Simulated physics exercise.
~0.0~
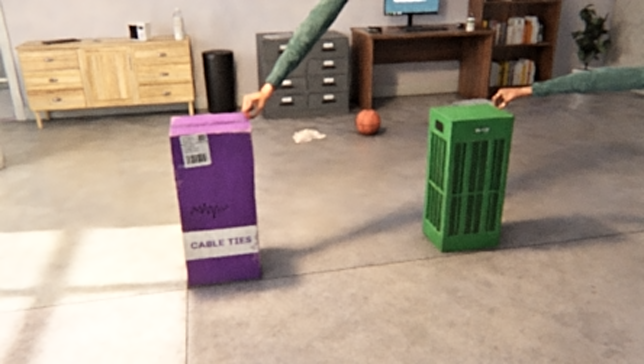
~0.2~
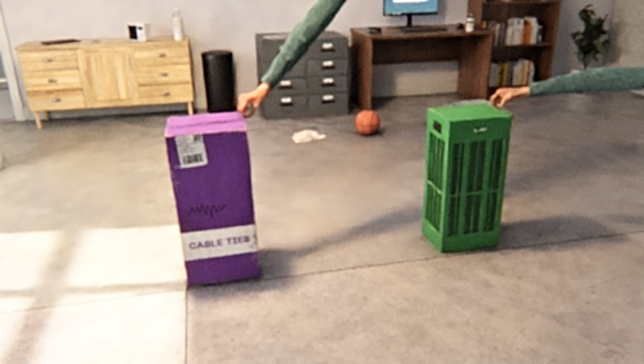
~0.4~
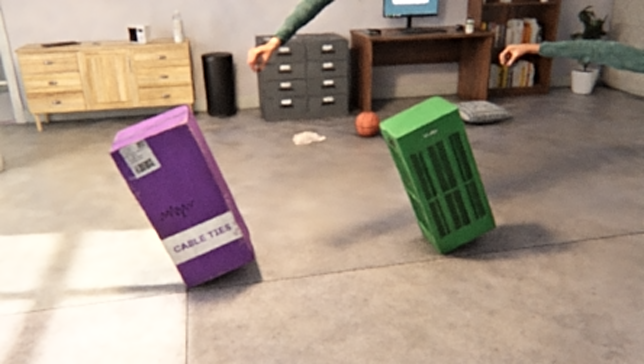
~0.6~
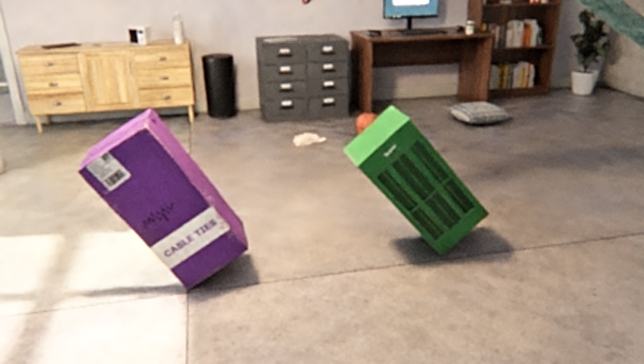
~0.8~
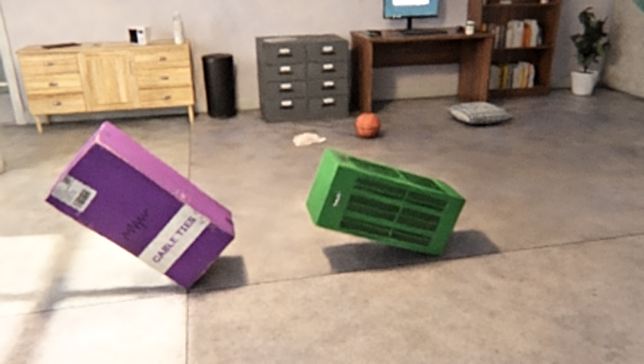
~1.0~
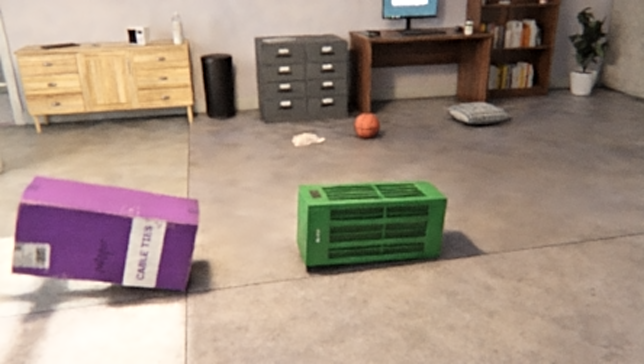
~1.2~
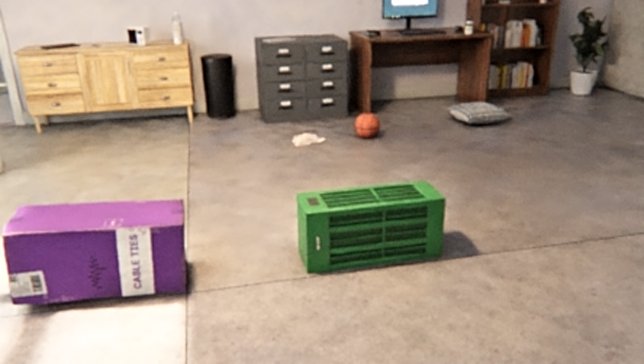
Purple parcel and green crate tipping left as two hands let go, both toppling onto their sides on a concrete floor.
